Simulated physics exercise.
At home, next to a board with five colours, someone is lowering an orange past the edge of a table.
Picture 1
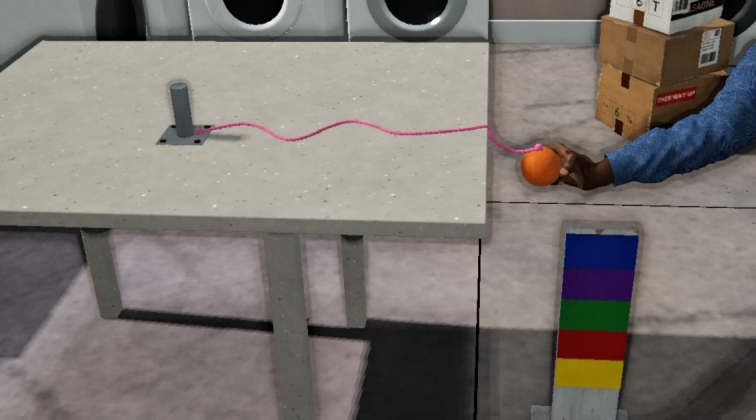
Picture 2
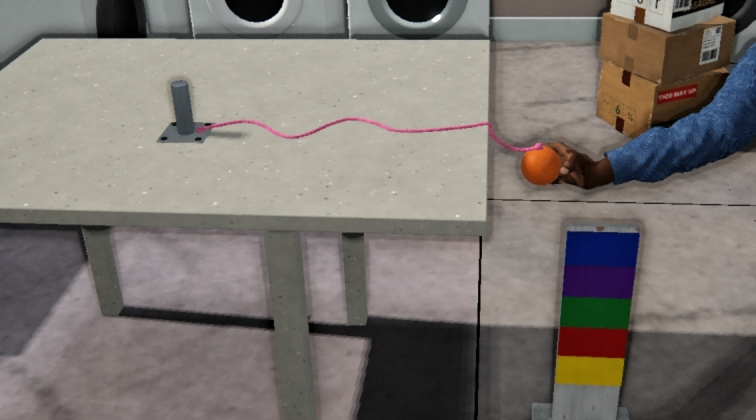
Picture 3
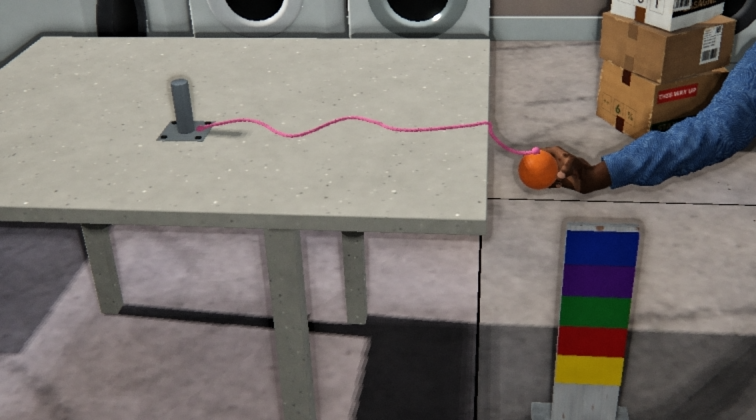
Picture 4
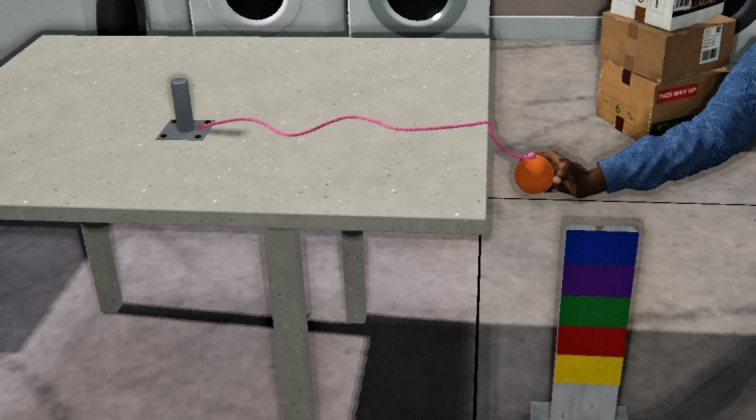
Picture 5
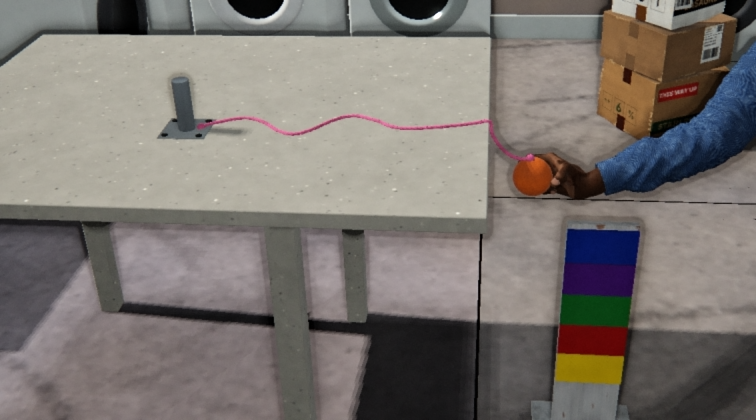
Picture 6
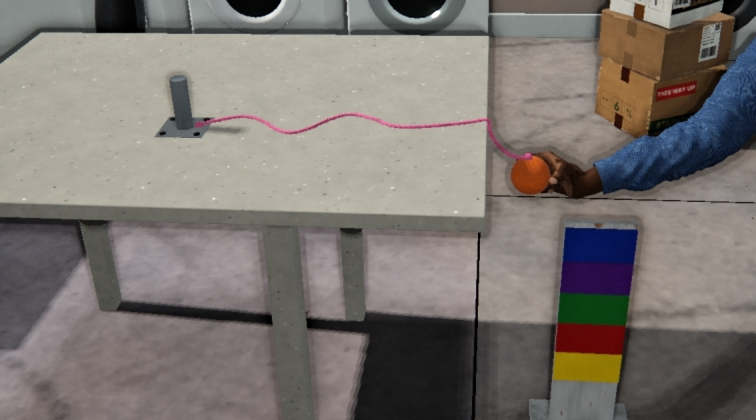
At first, a hand at the right holds an orange ball just past a table's edge, a wavy pink cord running from it to a gray post on the tabletop. The hand and ball then shift very slightly down and left, while the cord stays slack and the striped board stands nearby.
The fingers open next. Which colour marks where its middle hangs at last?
Blue.
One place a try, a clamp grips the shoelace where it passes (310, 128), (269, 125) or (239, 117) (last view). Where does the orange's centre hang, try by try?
For the three tries you'd see (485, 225), (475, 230) and (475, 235).
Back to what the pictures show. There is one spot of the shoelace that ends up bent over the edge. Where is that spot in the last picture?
It's the piece you see at (440, 126).
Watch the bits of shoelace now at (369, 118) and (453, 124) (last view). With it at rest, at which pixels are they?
(408, 123) and (488, 139).
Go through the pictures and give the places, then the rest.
Orange (541, 167); blue (601, 253); purple (598, 286); green (595, 316); red (592, 346); yellow (589, 374), in the first frame.
Orange (541, 166); shoelace through (234, 123) (286, 137) (340, 121) (401, 131) (474, 126), in the second frame.
Orange (538, 170), in the third frame.
Orange (535, 175); shoelace through (234, 120) (285, 135) (340, 119) (401, 129) (473, 124), in the fourth frame.
Orange (533, 177), in the fifth frame.
Orange (531, 175); shoelace through (233, 118) (284, 132) (339, 117) (400, 127) (472, 122), in the sixth frame.
Soon after, orange near (449, 230); level with blue.
Then, orange near (471, 242); level with blue.
At rest, orange near (476, 243); level with blue. Its middle rests at the blue band.
